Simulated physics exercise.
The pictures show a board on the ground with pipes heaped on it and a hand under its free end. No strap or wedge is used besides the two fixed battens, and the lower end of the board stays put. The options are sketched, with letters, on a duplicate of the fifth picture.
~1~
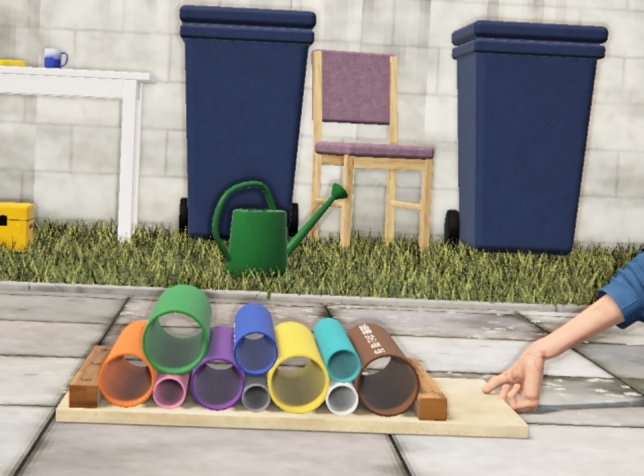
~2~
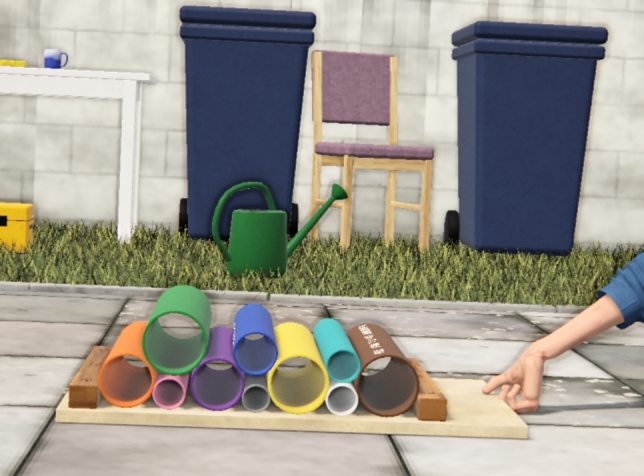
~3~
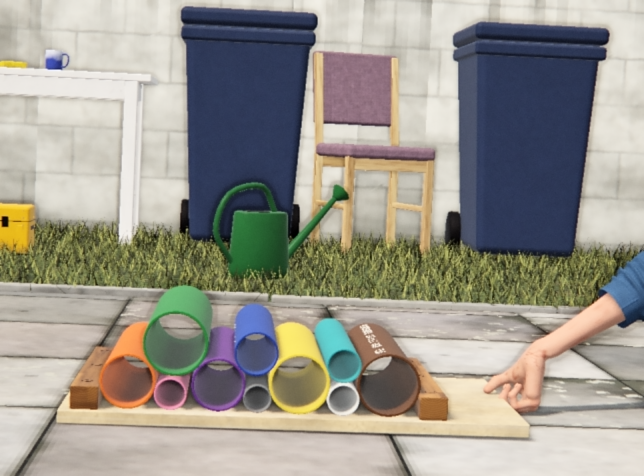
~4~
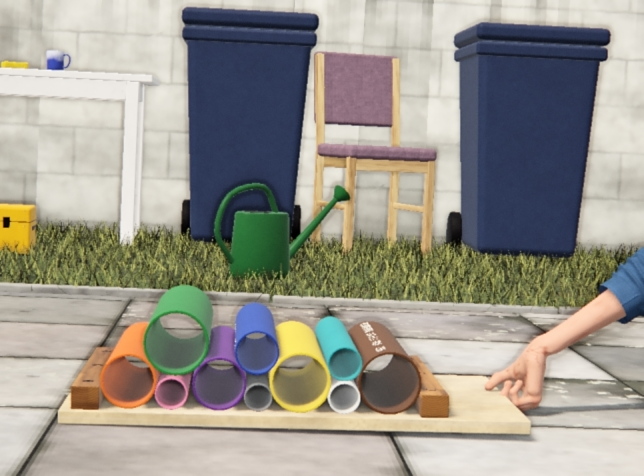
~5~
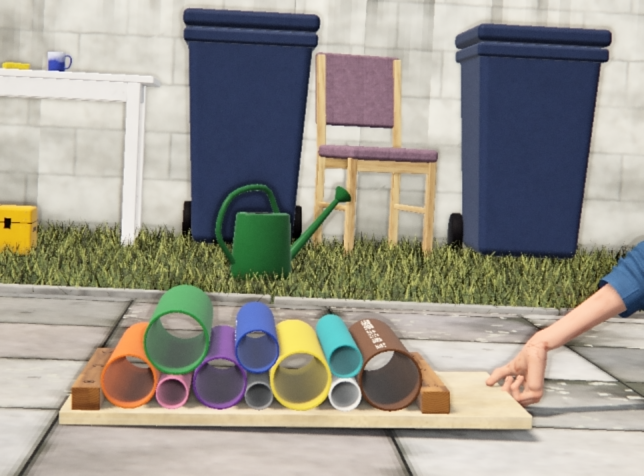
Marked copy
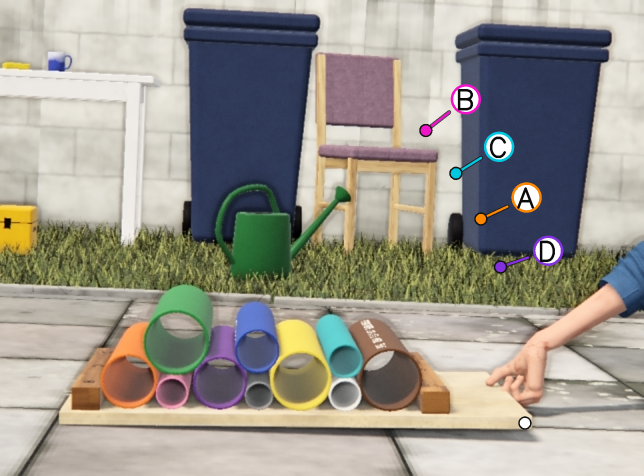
A hand stayed almost still under the right end of a board on the paving, where a heap of colourful pipes sat between two wooden blocks, and nothing seemed to shift among them.
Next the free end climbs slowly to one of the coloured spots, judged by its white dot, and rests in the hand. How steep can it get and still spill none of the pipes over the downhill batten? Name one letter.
Lift it to B and no more.
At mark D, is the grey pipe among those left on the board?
The grey pipe: Yes.
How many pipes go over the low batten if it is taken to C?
With C, none.
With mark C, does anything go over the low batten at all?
No.
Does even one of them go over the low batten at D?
No, at D.
On the marked copy, A at (481, 219); B at (426, 131); C at (456, 173); D at (501, 267); the white dot at (525, 423).
Following B. Soon after the start, board at 21°.
Later, board at 40°.
In the end, board at 41°, none over the low batten.
As for the rest, A none over the low batten; C none over the low batten; D none over the low batten.
